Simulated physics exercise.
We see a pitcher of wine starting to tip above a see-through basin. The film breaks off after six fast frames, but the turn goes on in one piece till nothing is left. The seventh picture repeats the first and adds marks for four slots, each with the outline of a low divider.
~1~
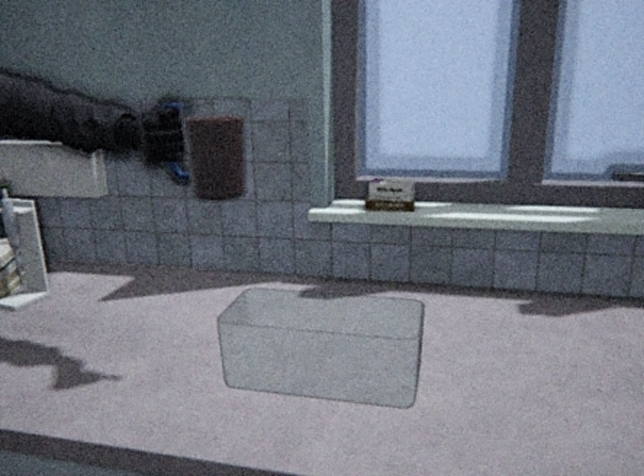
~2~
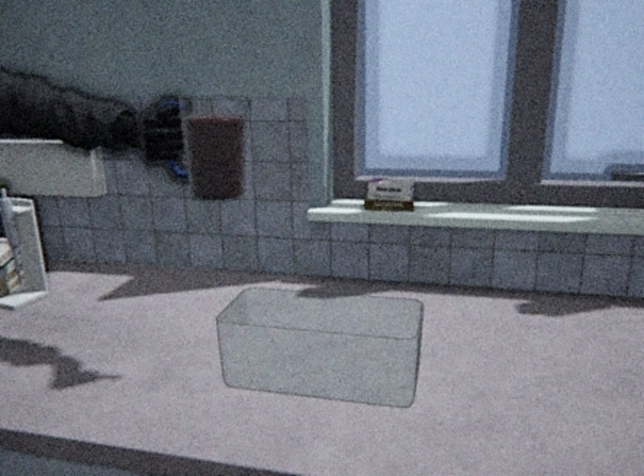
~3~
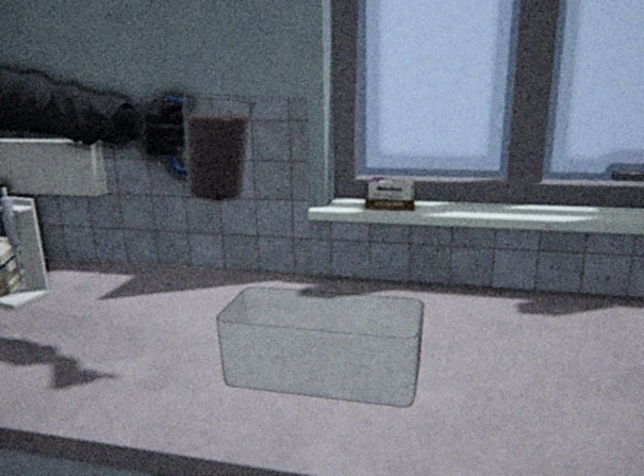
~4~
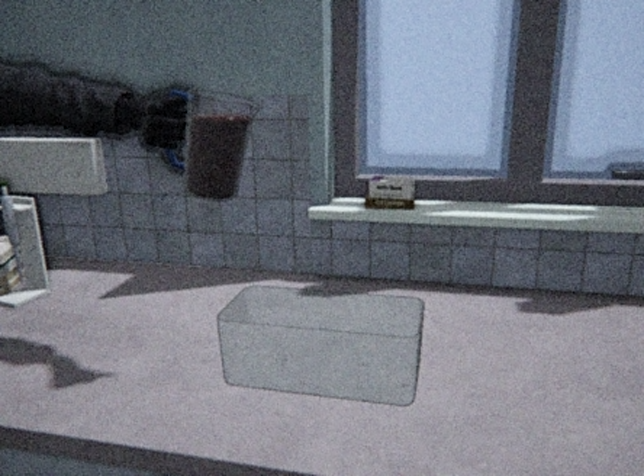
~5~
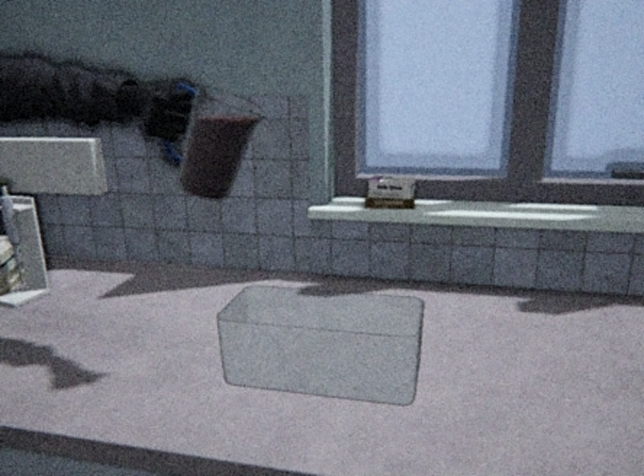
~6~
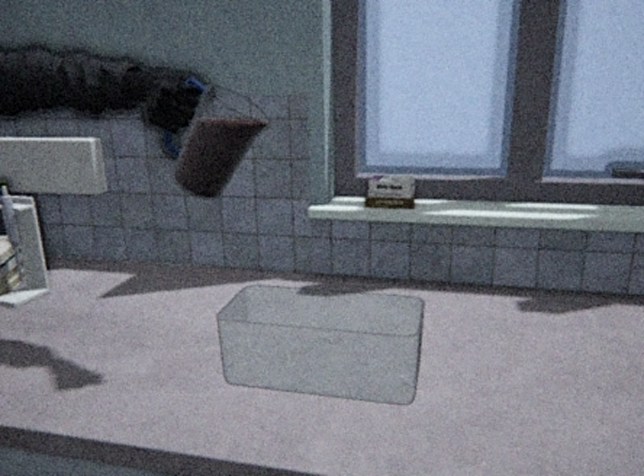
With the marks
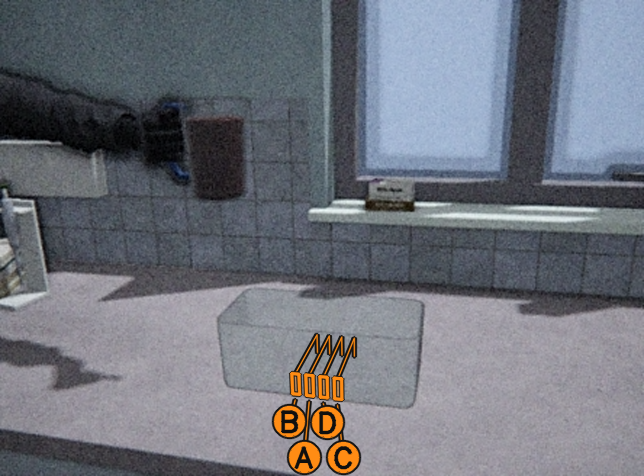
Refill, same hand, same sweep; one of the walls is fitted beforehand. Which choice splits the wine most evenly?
C is best.
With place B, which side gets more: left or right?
The right side.
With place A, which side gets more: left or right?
More ends on the right.
In orange, A at (309, 401); B at (295, 399); C at (337, 404); D at (323, 403).
Choosing A, about 8 % ends left of the wall and 89 % right of it; 3 % is lost outside.
Choosing B, about 10 % ends left of the wall and 86 % right of it; 4 % is lost outside.
Choosing C, about 46 % ends left of the wall and 52 % right of it; 3 % is lost outside.
Choosing D, about 13 % ends left of the wall and 83 % right of it; 3 % is lost outside.
